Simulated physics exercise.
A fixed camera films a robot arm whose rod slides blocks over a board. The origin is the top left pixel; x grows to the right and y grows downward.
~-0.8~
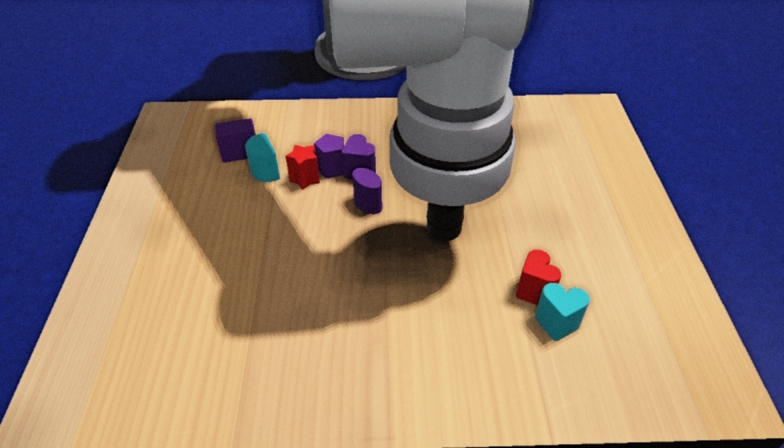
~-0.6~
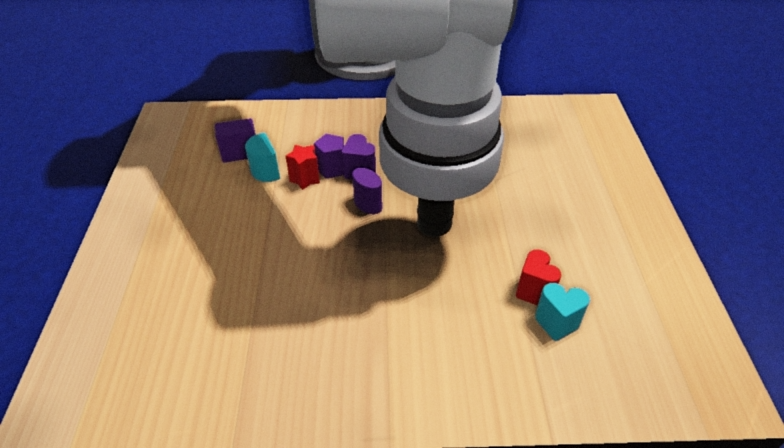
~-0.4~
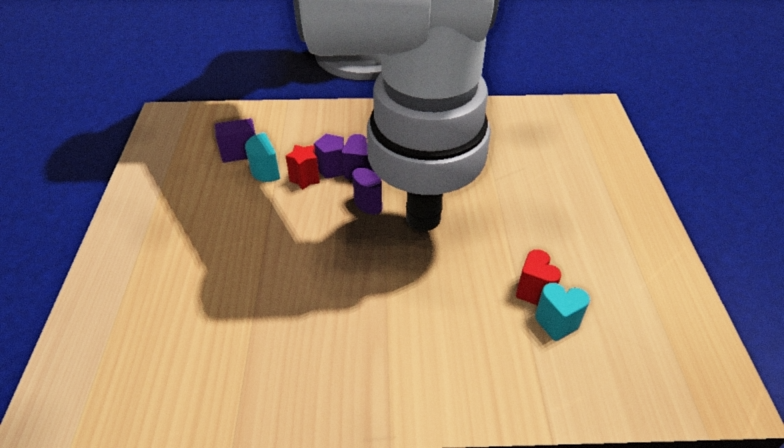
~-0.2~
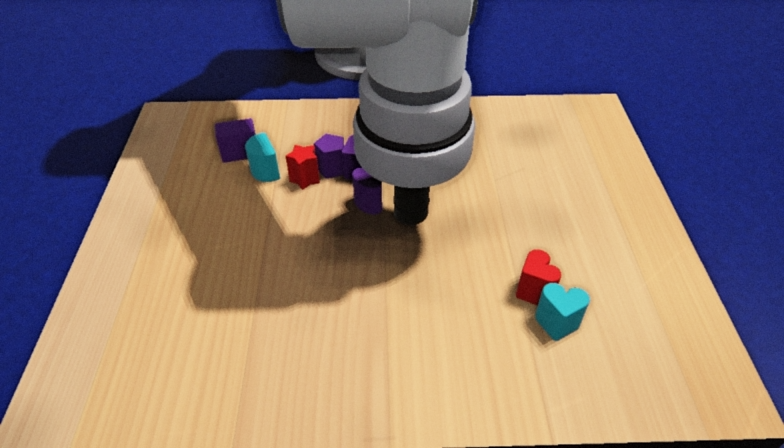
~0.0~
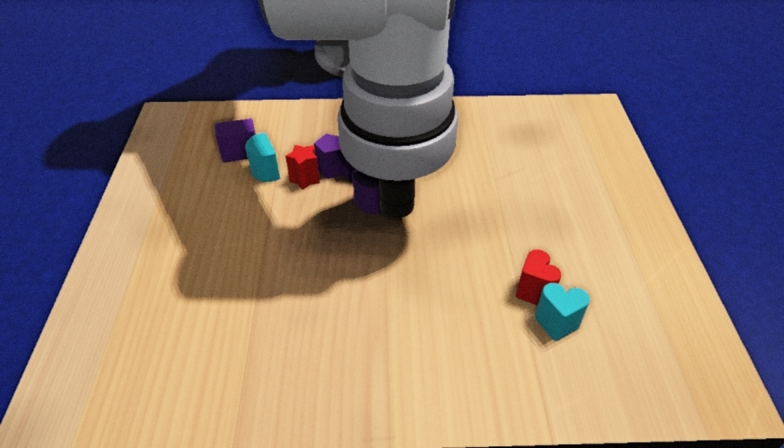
A light wooden tabletop against a deep blue background is seen from above and in front by a still camera. Purple, turquoise and red blocks, one a star, cluster at the upper left, while a red heart and a turquoise heart sit together at the right. A grey robot arm with a black rod glides steadily left to the cluster's nearest purple block, partly covering the purple pieces, as the blocks stay still.
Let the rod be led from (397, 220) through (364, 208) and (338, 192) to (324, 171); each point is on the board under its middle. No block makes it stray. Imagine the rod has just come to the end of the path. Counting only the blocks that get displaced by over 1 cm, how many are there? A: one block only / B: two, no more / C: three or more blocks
That would be C.
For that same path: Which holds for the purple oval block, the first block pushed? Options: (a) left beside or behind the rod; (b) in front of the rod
b - in front of the rod.
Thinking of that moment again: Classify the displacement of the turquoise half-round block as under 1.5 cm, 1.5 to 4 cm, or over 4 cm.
Distance: Below 1.5 cm.
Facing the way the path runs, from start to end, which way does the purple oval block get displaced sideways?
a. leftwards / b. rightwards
Correct choice: B.
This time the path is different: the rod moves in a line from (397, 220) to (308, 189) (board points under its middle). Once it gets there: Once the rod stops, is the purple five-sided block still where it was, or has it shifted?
It is no longer where it was.
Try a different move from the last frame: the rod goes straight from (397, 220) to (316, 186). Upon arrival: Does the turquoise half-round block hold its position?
Yes
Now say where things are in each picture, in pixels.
The first frame shows rod's lower end at (444, 230); turquoise half-round block at (260, 145); red star block at (302, 152); purple five-sided block at (330, 142); purple heart-shaped block at (358, 145); purple oval block at (367, 177).
The second frame shows rod at (434, 225); blocks still.
The third frame shows rod at (423, 220); blocks still.
The fourth frame shows rod at (411, 214); blocks still.
The fifth frame shows rod at (397, 207); turquoise half-round block at (260, 145); red star block at (302, 152); purple five-sided block at (330, 142); purple heart-shaped block hidden; purple oval block at (367, 177).
The first path, step by step. One third of the way, rod at (363, 195); purple oval block at (342, 164), turned 25° clockwise.
Two thirds of the way, rod at (336, 178); purple five-sided block at (324, 127); purple oval block at (326, 146), turned 60° clockwise.
At the end, rod at (323, 158); turquoise half-round block still; red star block at (293, 147), turned 65° anticlockwise; purple five-sided block at (325, 110); purple heart-shaped block still; purple oval block at (320, 127), turned 95° clockwise.
